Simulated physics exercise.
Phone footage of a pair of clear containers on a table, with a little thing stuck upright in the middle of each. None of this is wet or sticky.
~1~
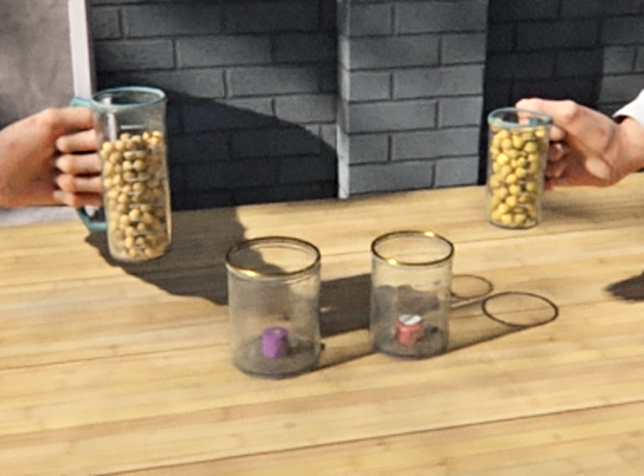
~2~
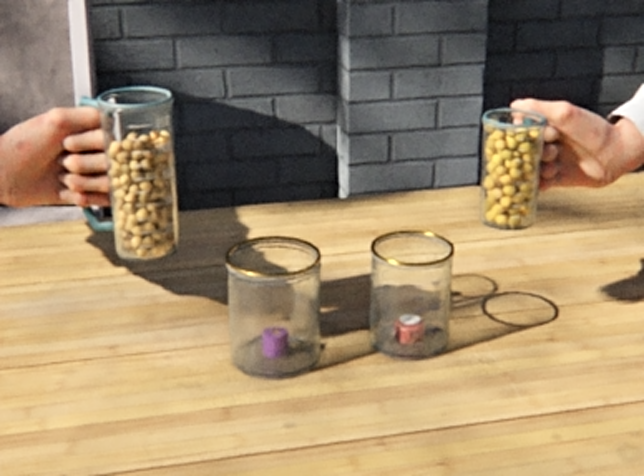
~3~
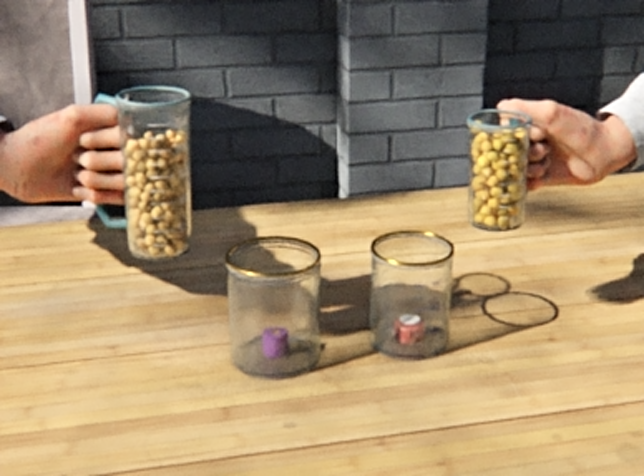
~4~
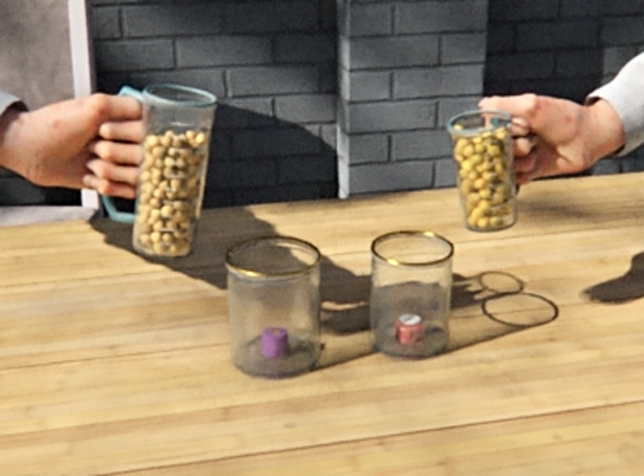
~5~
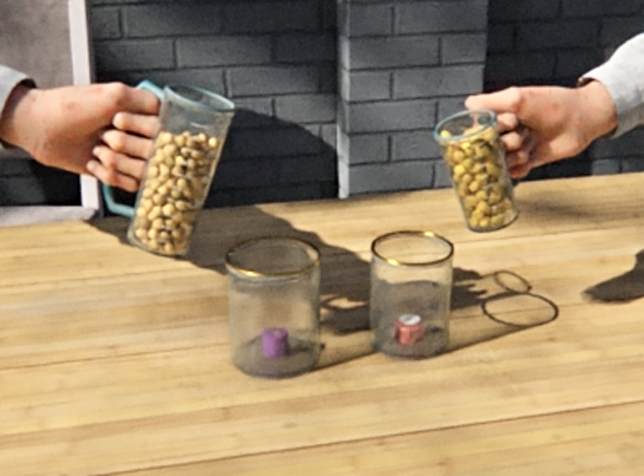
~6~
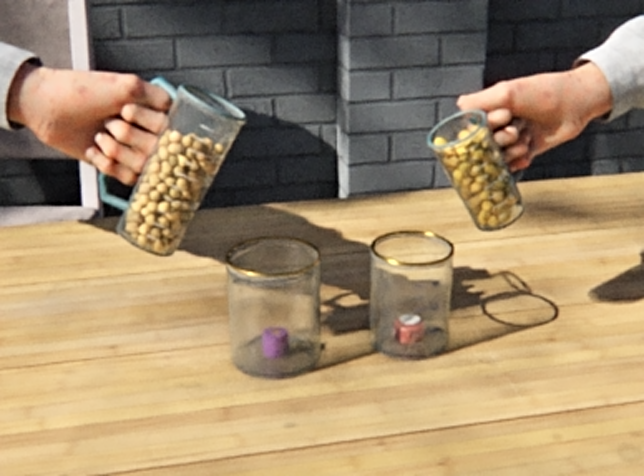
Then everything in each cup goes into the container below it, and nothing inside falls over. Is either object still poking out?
The left object will get fully engulfed. The right object will get fully engulfed.
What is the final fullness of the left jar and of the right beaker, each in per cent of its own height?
50 % left, 50 % right, roughly.
Then, 0.72 s on from there, left jar empty, all of its cupful still in the cup; right beaker empty, all of its cupful still in the cup.
Then, 1.36 s on from there, left jar nearly empty, the bulk of its cupful still in the cup; right beaker nearly empty, the bulk of its cupful still in the cup.
Then, 1.90 s on from there, left jar half full, none of its cupful still in the cup; right beaker a third full, none of its cupful still in the cup.
In the end, left jar half full (surface near (275, 306)), nothing beside it; right beaker half full (surface near (411, 292)), nothing beside it; the left thing is covered; the right thing is covered.
